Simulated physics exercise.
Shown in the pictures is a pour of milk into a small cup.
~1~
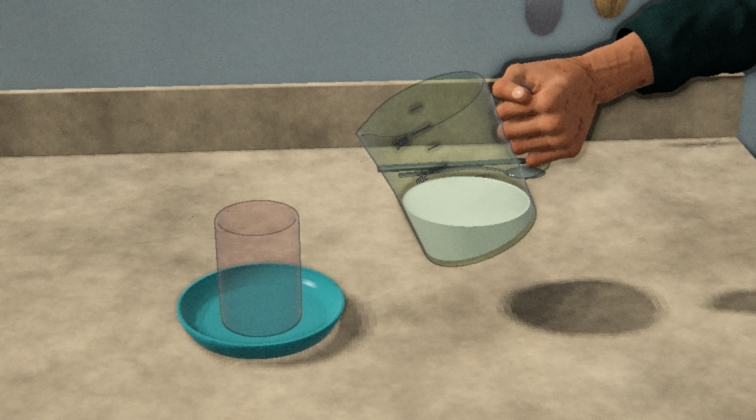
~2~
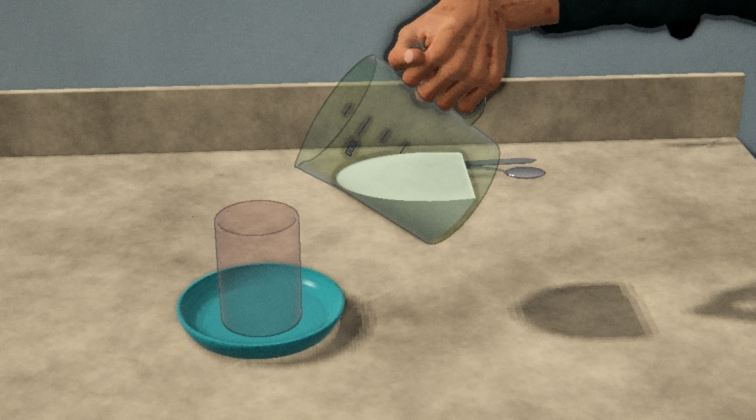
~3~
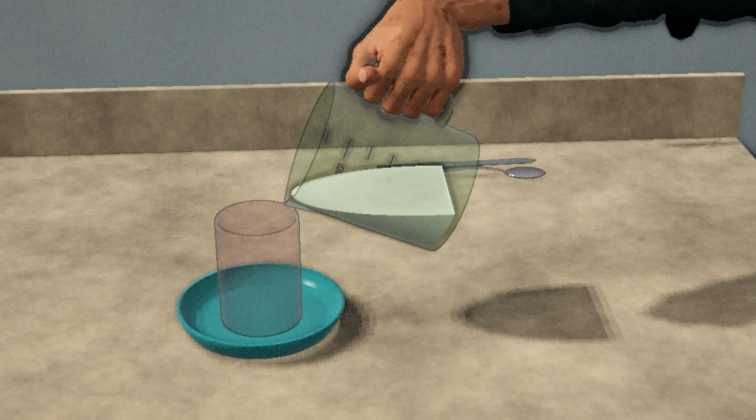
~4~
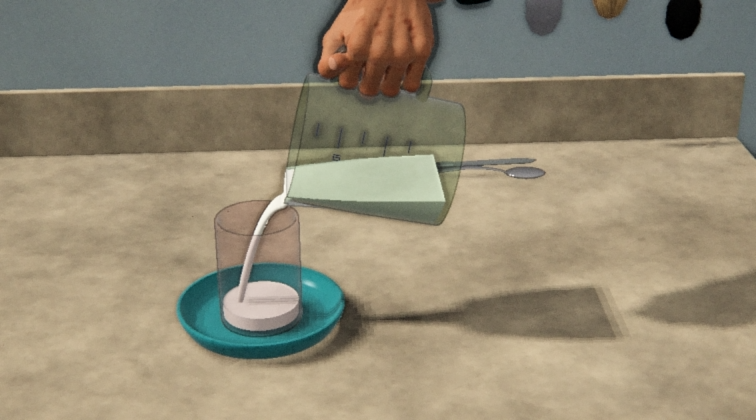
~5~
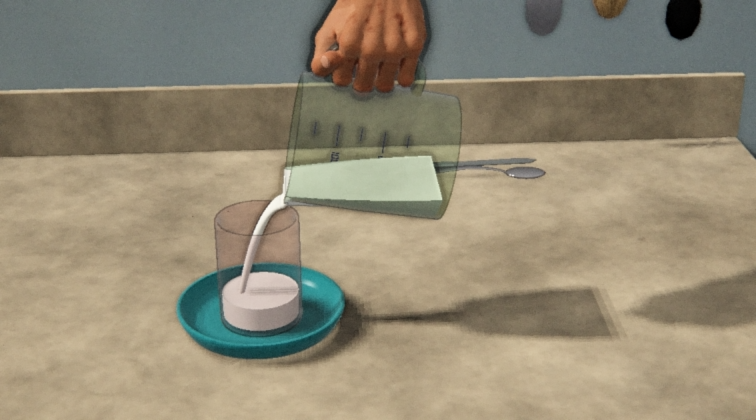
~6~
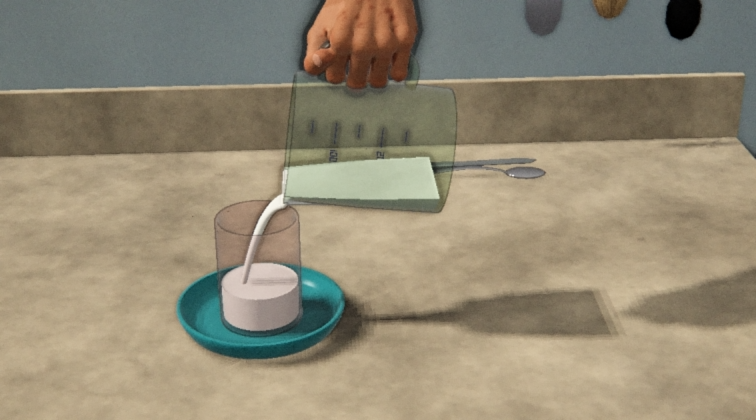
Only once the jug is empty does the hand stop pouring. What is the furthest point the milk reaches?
The furthest it reaches is the cup itself.
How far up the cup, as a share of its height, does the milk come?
Level in cup: Near 65 per cent.
A moment on, the cup is about half full; the saucer is dry.
Further on, the cup is about two thirds full; the saucer is dry.
When it is over, the cup is about two thirds full; the saucer is dry.
